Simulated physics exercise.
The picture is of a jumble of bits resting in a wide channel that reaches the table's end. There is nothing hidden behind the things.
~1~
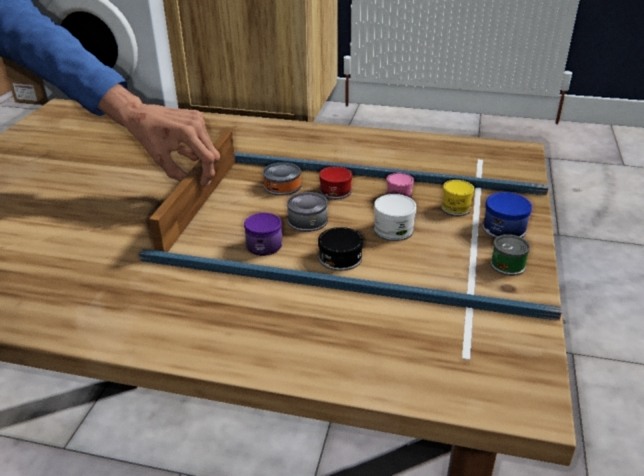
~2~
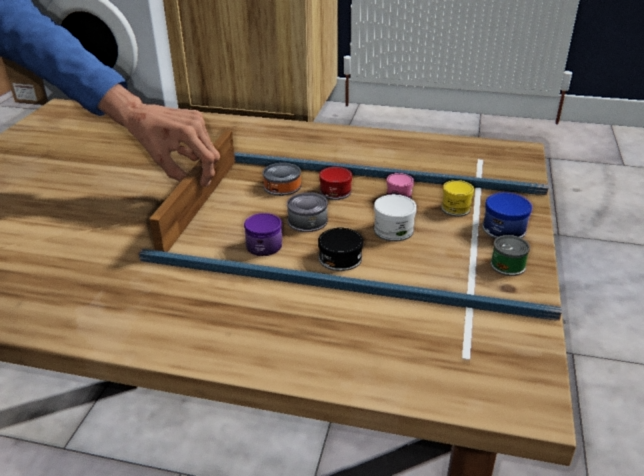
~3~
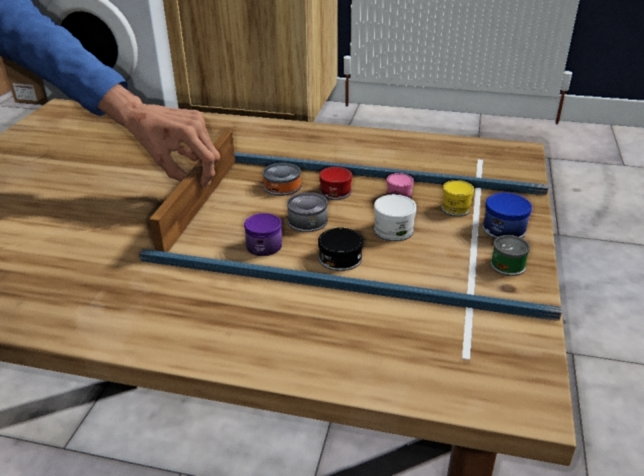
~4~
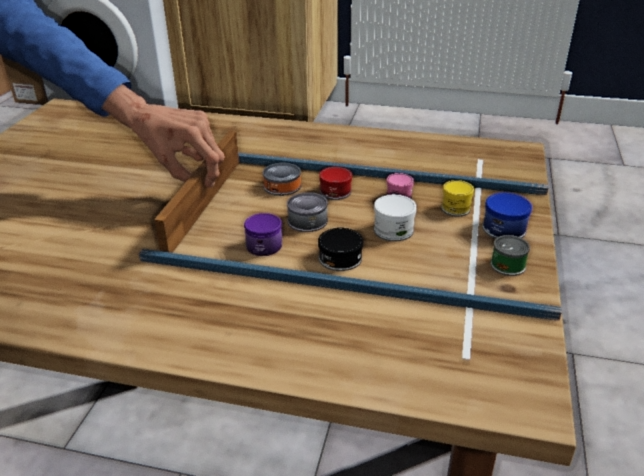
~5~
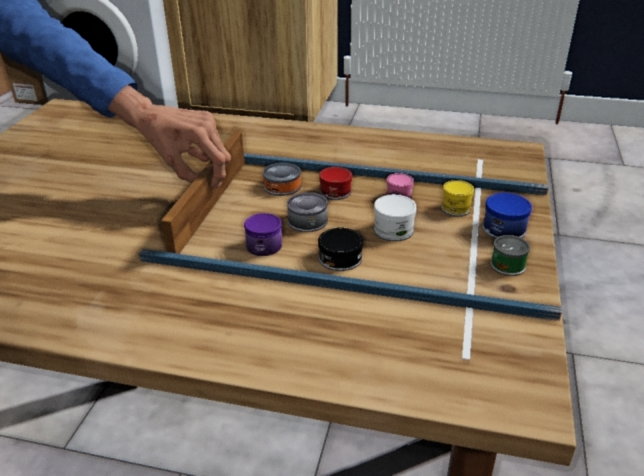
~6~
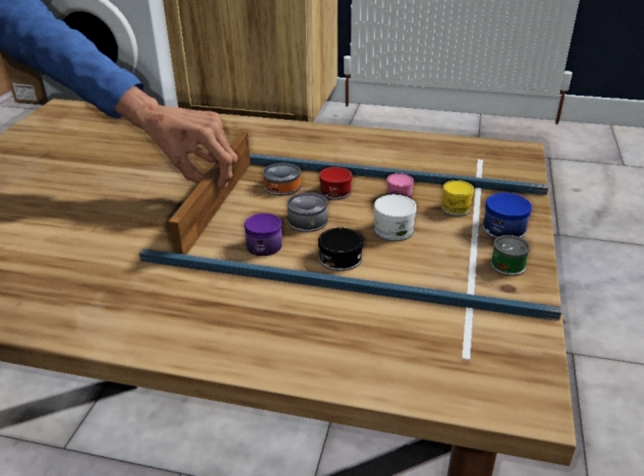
A hand in a blue sleeve holds a wooden board upright at the left end of a channel between two blue strips, nearly still at first. The hand then slides the board slightly to the right, toward the scattered colourful tins and pots, which all stay in place on the table.
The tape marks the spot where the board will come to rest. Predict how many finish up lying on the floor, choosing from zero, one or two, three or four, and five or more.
My prediction is one or two.
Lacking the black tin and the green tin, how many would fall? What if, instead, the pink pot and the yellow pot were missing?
Fallen: 2 in the first try, 0 in the other.
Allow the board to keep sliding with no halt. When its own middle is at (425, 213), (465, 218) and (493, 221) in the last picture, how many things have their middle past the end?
In that order 0, 2 and 3.
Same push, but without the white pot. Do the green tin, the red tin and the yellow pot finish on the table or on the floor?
Green tin - safe; red tin - safe; yellow pot - safe.
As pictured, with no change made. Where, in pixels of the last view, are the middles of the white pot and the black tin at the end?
About (542, 236), and the other about (532, 286).
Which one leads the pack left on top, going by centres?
That's the white pot.
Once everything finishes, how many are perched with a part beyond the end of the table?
1, I think.
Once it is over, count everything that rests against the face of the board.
It is in contact with 3.
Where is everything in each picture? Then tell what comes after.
In the first picture, green tin (510, 255); blue pot (507, 216); yellow pot (457, 198); board (198, 187); tape (475, 238).
In the second picture, blue pot (507, 217); white pot (394, 218).
In the third picture, yellow pot (457, 198); board (198, 187).
In the fourth picture, green tin (510, 255); purple tub (263, 235).
In the fifth picture, blue pot (507, 217); orange tin (282, 179).
In the sixth picture, green tin (510, 255); blue pot (507, 217); yellow pot (457, 198); board (215, 189); tape (475, 238).
Early on, none off yet; green tin at rest near (510, 255); blue pot at rest near (507, 217); yellow pot at rest near (457, 198).
Finally, the number that fall off is one or two; lost, pink pot and blue pot.
